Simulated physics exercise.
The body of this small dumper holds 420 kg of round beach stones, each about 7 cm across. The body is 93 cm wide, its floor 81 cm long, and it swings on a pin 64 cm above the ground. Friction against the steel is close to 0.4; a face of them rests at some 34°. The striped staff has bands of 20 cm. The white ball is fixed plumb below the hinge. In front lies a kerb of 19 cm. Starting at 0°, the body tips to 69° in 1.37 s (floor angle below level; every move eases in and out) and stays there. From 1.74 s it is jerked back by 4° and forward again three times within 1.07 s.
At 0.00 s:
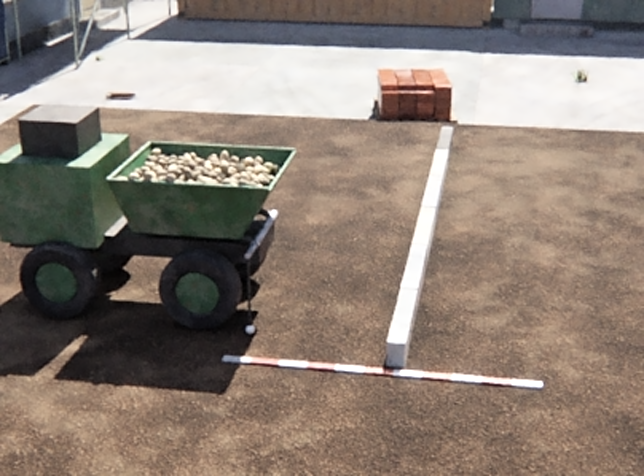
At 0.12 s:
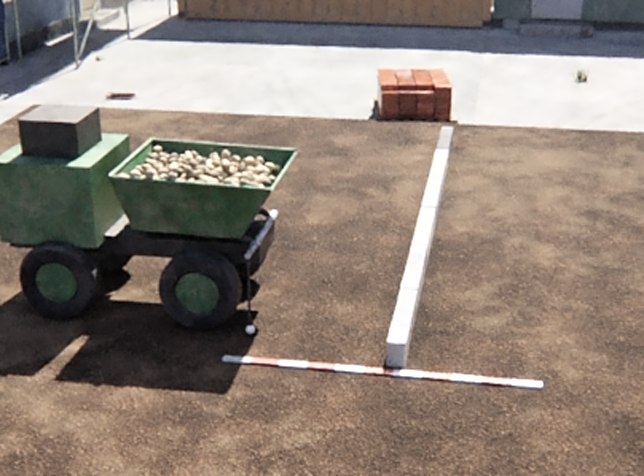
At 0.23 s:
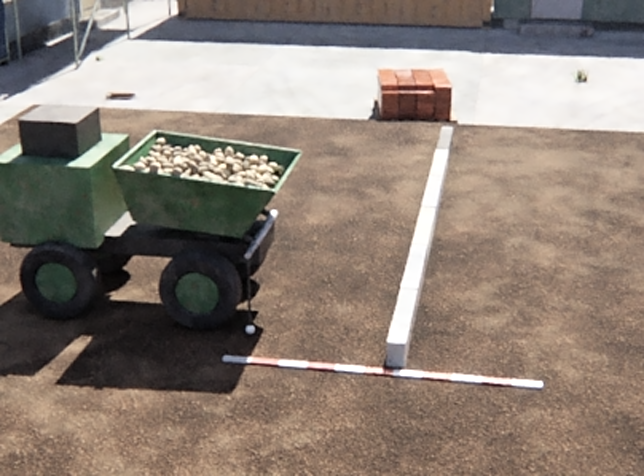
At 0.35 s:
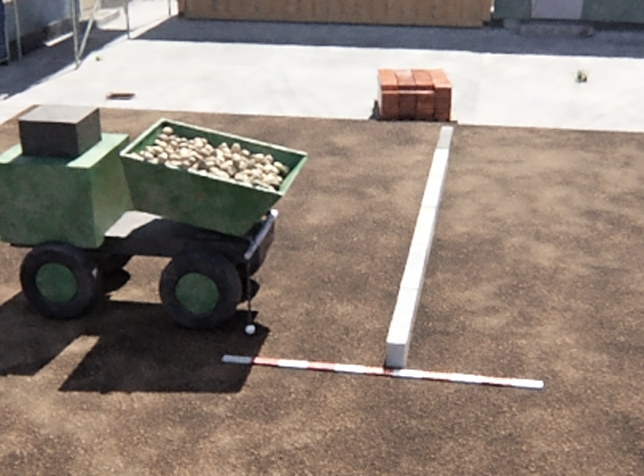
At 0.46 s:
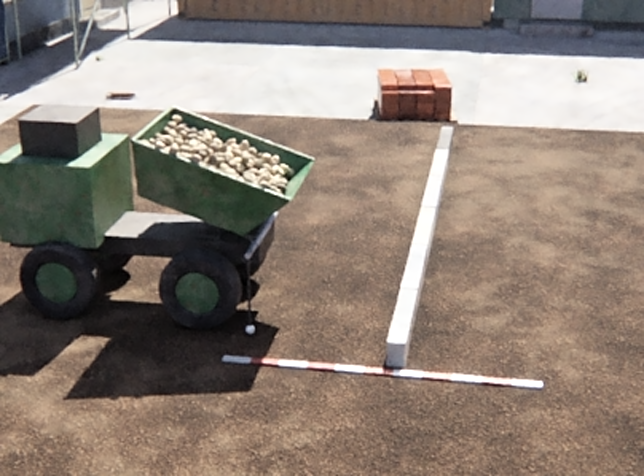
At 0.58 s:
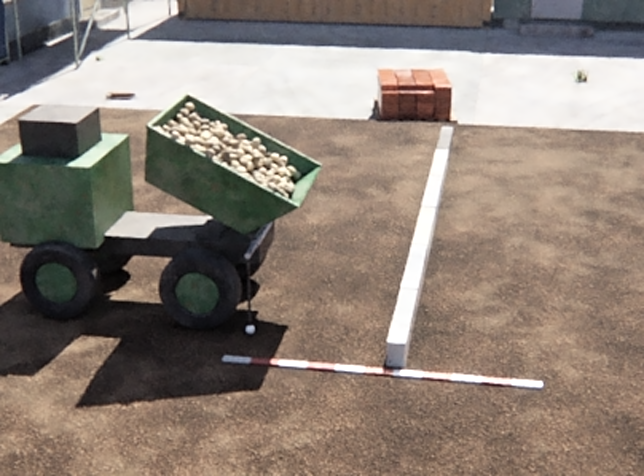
A green dumper's stone-filled body tilting steadily down toward the right, its front end rising, beside a pale kerb and stacked bricks.
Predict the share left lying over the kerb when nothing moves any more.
Roughly 15 per cent ends over the kerb.
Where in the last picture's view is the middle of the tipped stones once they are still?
Near (367, 302).
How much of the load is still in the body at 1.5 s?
Roughly 70 per cent is still inside.
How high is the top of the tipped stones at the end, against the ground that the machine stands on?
About 34 cm above it.
After 1.0 s the floor is at 58°; 100 % in the body; the foremost stones are at (322, 212).
After 1.5 s the floor is at 69°; 70 % in the body, 29 % on this side of the kerb; the foremost stones are at (412, 288).
After 3.3 s the floor is at 69°; 12 % in the body, 74 % on this side of the kerb, 14 % over the kerb; the foremost stones are at (620, 321).
After 5.8 s the floor is at 69°; 0 % in the body, 86 % on this side of the kerb, 14 % over the kerb; the foremost stones are at (620, 321).
